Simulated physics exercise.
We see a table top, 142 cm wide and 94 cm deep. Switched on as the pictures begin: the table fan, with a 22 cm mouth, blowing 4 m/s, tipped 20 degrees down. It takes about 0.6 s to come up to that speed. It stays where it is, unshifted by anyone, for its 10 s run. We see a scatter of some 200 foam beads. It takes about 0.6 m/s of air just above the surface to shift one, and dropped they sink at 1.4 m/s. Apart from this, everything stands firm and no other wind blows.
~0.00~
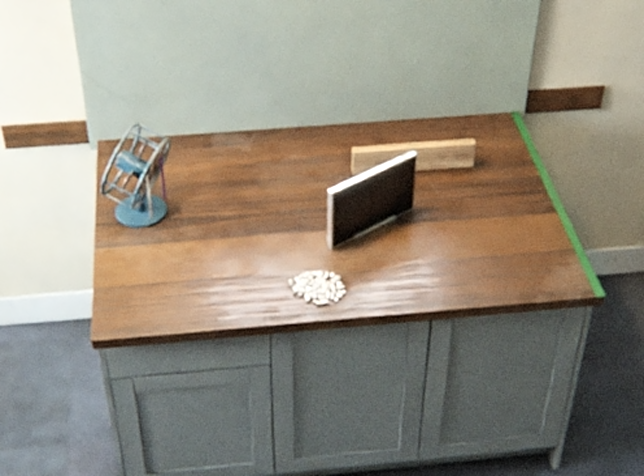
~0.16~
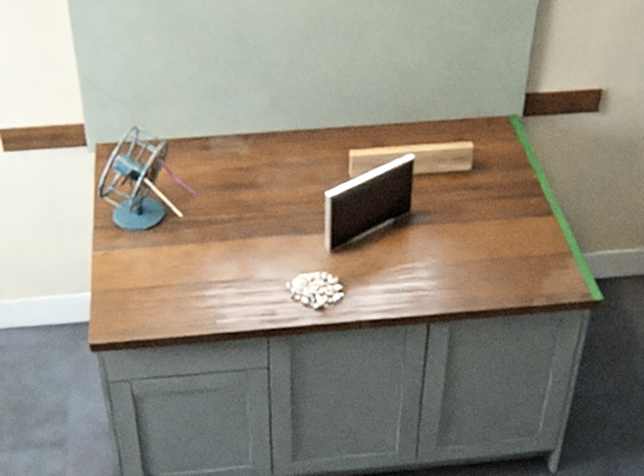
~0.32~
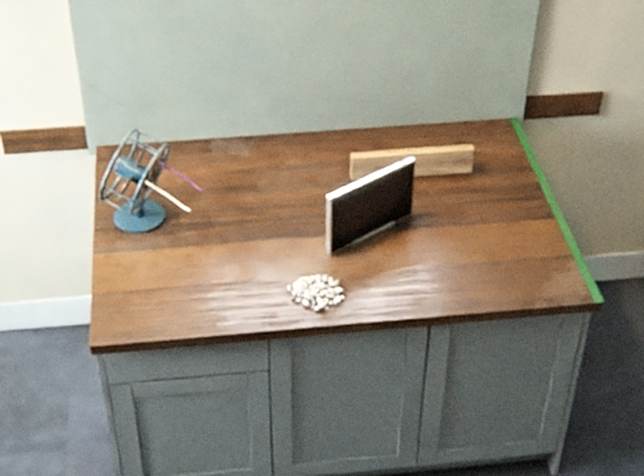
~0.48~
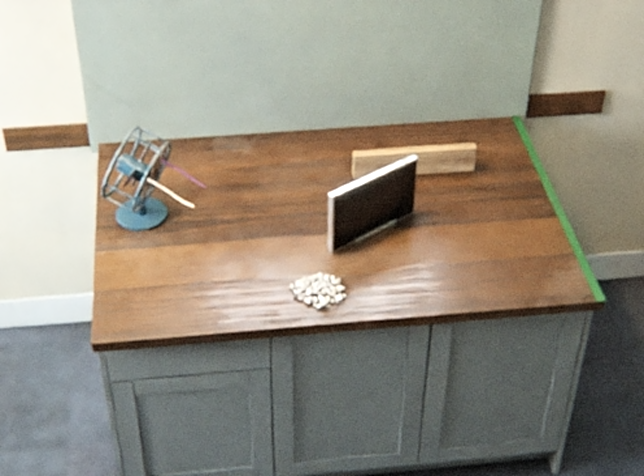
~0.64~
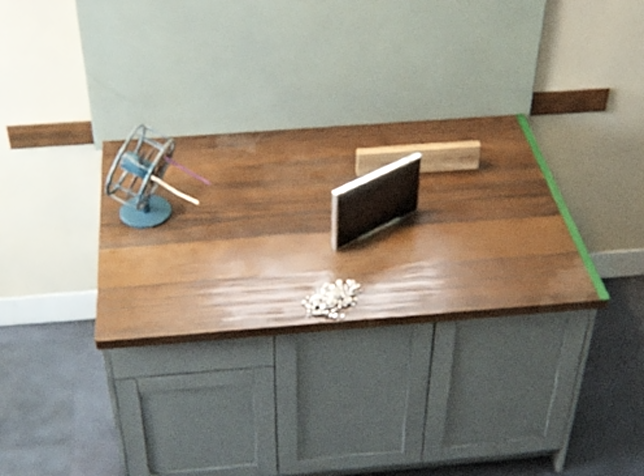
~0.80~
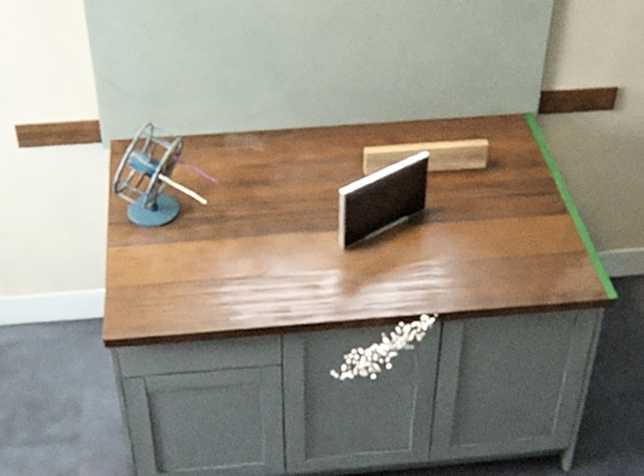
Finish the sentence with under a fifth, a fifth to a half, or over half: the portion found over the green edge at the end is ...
The portion found there is under a fifth.
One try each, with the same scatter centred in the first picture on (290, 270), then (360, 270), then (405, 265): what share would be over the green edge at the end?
First try near 0 %, second near 0 %, third near 0 %.
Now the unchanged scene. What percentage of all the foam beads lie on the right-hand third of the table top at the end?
0 %.
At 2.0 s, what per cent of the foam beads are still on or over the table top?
Some 0 percent are still there.
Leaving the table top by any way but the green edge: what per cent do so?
Close to 100 % of them.
After 2.0 s, 0 % are over the green edge; 100 % have settled or left.
After 3.2 s, 0 % are over the green edge; 100 % have settled or left.
After 5.5 s, 0 % are over the green edge; 100 % have settled or left.
After 10.0 s, at the end, 0 % are over the green edge.
